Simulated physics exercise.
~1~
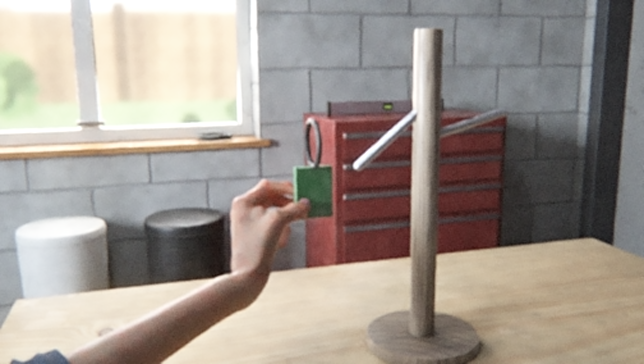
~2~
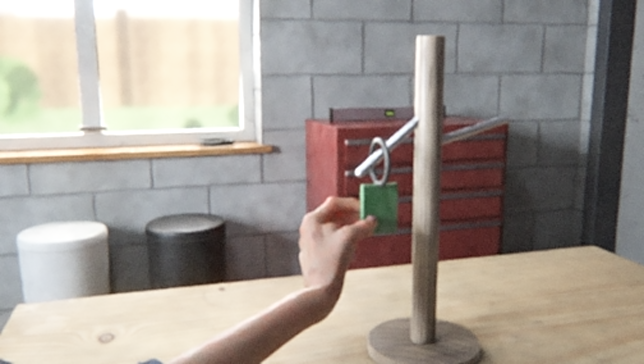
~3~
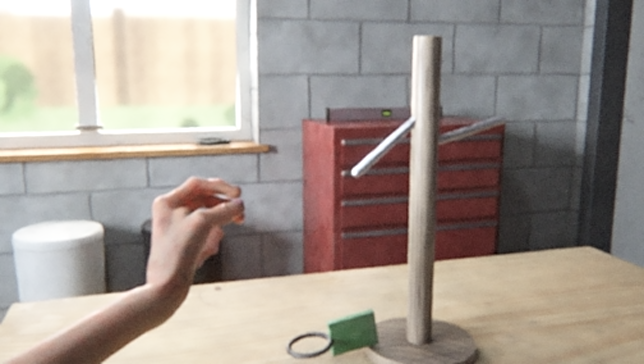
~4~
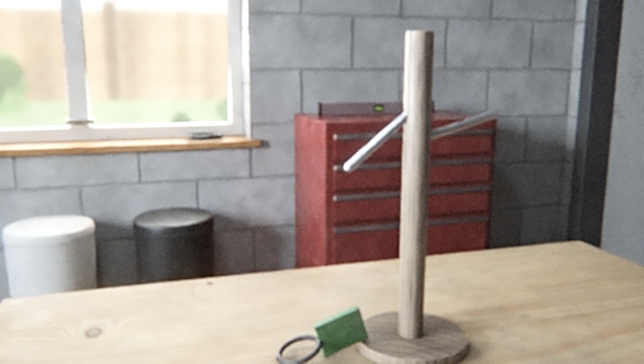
The video shows a hand carrying a green tag by its ring rightward to a wooden stand with slanted pegs and holding the ring at the left peg. The hand lets go and draws back, and the tag drops, ending on the table beside the stand's base.
